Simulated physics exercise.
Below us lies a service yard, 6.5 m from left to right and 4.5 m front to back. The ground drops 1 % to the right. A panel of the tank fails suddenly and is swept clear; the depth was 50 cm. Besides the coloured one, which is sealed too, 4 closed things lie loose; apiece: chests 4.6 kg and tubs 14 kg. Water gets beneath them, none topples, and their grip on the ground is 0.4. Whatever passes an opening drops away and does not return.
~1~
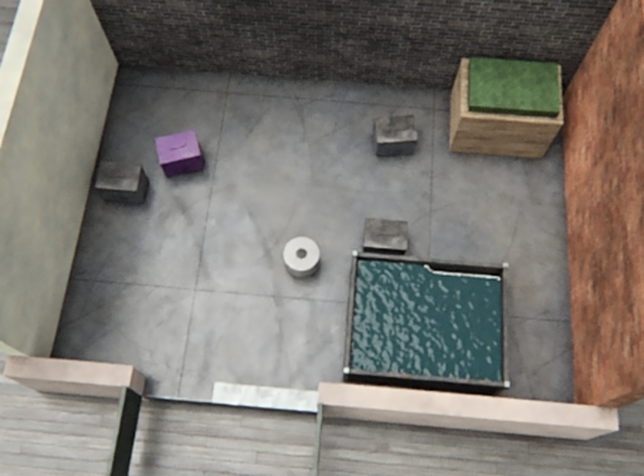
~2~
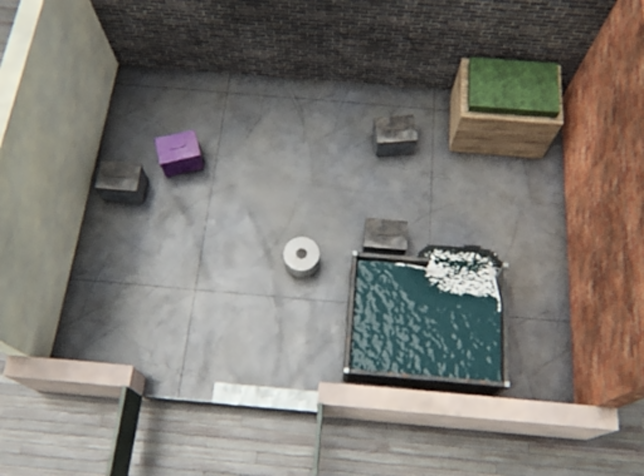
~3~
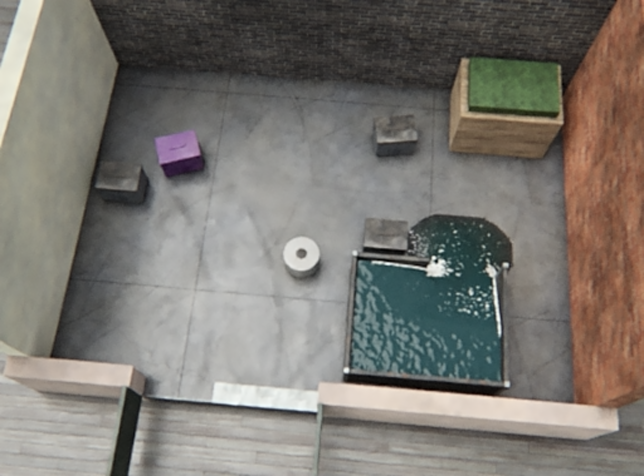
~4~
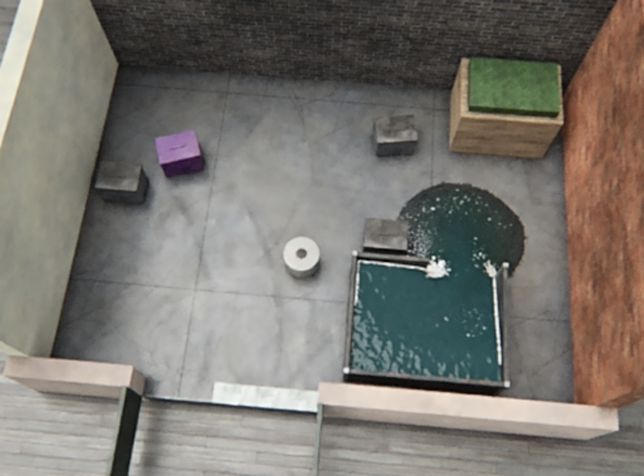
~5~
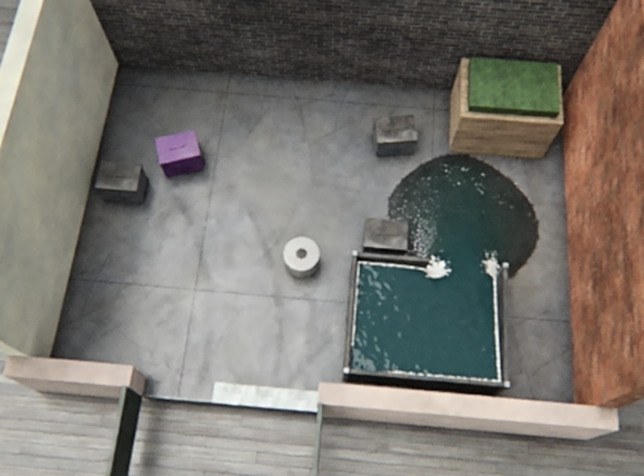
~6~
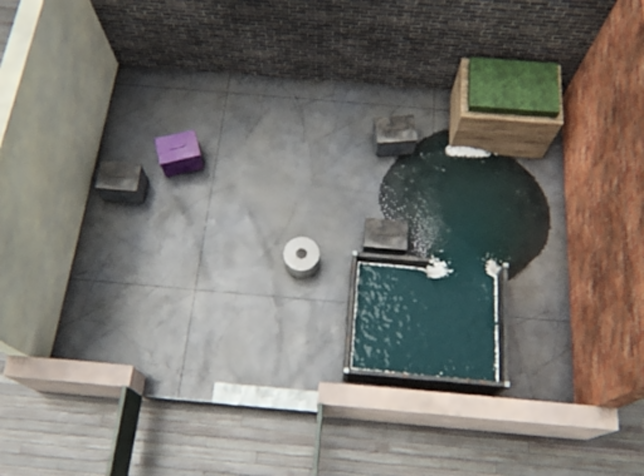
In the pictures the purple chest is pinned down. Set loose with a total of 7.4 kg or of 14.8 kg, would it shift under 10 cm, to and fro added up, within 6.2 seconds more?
I expect that only the higher weight holds it.
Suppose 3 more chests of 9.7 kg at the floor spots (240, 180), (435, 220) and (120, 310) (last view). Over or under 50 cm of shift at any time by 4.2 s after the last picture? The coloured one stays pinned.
In turn: Short of it, more, less.
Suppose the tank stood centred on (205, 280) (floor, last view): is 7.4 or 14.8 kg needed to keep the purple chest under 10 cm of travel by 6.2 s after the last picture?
In that case only the larger load is enough.
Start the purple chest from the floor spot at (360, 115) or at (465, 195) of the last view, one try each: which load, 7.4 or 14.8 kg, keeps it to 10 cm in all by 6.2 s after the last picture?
In turn: Neither is enough; neither holds.
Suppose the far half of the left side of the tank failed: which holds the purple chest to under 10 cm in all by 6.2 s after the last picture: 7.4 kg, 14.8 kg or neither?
Then neither weight holds it.
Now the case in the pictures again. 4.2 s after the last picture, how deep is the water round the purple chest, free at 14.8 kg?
Roughly 3 cm.
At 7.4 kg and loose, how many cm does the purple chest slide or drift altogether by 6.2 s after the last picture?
About 60 cm.
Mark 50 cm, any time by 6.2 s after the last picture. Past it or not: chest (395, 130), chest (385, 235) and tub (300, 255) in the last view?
In that order: More, less, less.
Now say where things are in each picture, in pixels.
The purple chest at (177, 147), on the bottom; 2.4 m2 under water; 0 of 5 have shifted, in the first picture.
The purple chest at (177, 147), on the bottom; water covers 2.8 m2; 0 of 5 have shifted, in the second picture.
The purple chest at (177, 147), on the bottom; 3.4 m2 under water; 0 of 5 have shifted, in the third picture.
The purple chest at (177, 147), on the bottom; water covers 4.2 m2; 0 of 5 have shifted, in the fourth picture.
The purple chest at (177, 147), on the bottom; 5.1 m2 under water; 0 of 5 have shifted, in the fifth picture.
The purple chest at (177, 147) rests on the ground; water covers 6.0 m2; 0 of 5 have shifted, in the sixth picture.
Then, 0.6 s after the last picture the purple chest would be 0 cm from its start with 7.4 kg and 0 cm from its start with 14.8 kg; 0 cm of water round it then.
Then, 2.3 s after the last picture the purple chest would be 0 cm from its start with 7.4 kg and 0 cm from its start with 14.8 kg; 0 cm of water round it then.
Then, 4.2 s after the last picture the purple chest would be 2 cm from its start with 7.4 kg and 0 cm from its start with 14.8 kg; 3 cm of water round it then.
Then, 6.2 s after the last picture the purple chest would be 57 cm from its start with 7.4 kg and 0 cm from its start with 14.8 kg; 4 cm of water round it then.
